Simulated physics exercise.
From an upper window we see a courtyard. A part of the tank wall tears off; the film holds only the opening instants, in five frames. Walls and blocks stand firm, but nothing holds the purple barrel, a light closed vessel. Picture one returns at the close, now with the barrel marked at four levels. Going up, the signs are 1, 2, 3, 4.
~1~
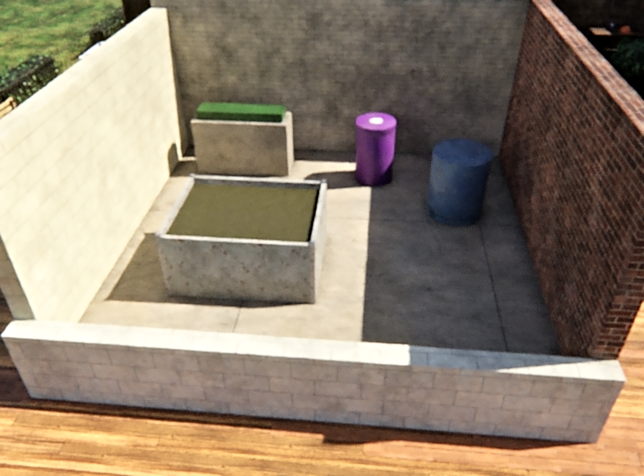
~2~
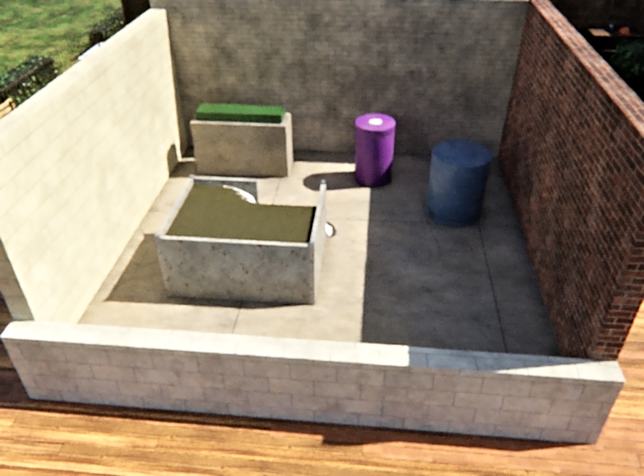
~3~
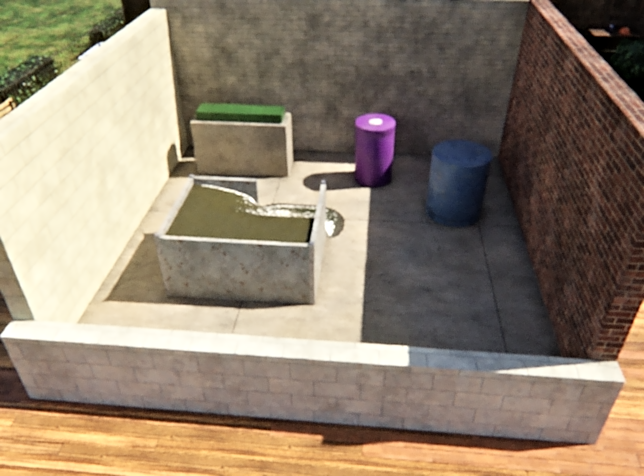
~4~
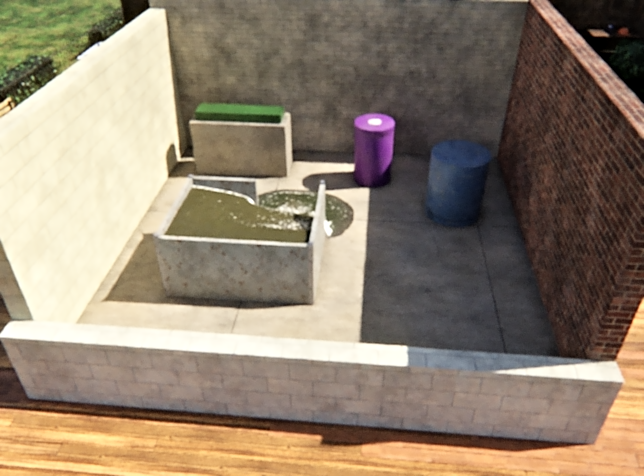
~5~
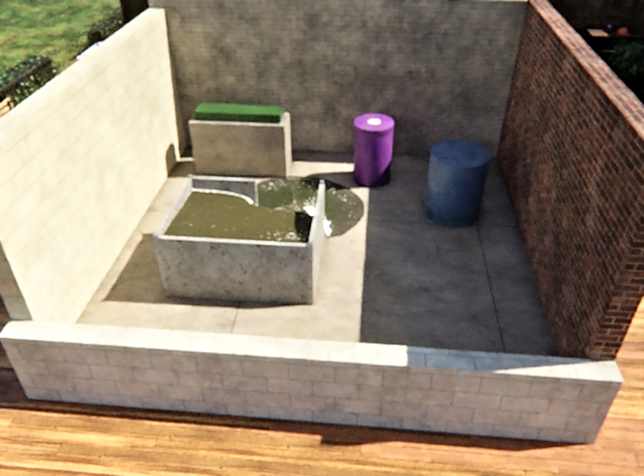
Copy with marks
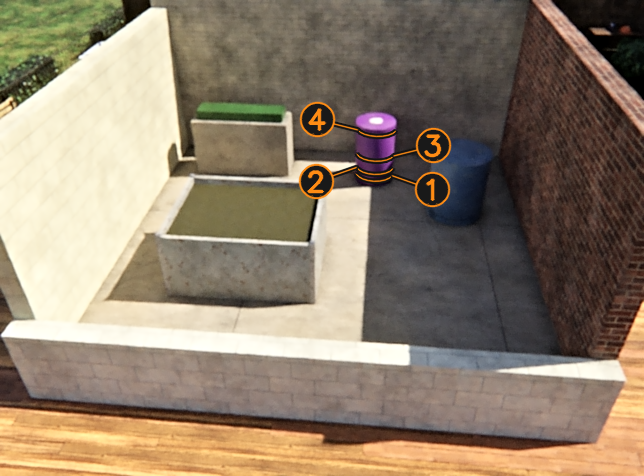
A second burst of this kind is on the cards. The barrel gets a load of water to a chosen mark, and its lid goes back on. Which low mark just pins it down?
Use mark 3.
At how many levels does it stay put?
Two of them.
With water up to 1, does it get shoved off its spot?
Yes.
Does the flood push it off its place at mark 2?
Yes.
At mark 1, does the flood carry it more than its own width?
Yes, it does.
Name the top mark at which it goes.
That would be 2.
On the marked copy, 1 at (373, 181); 2 at (374, 174); 3 at (374, 161); 4 at (376, 136); from the bottom up 1, 2, 3, 4.
With 1, it is pushed about 3 times its own width away.
With 2, it is pushed about its own width away.
With 3, it does not move.
With 4, it does not move.
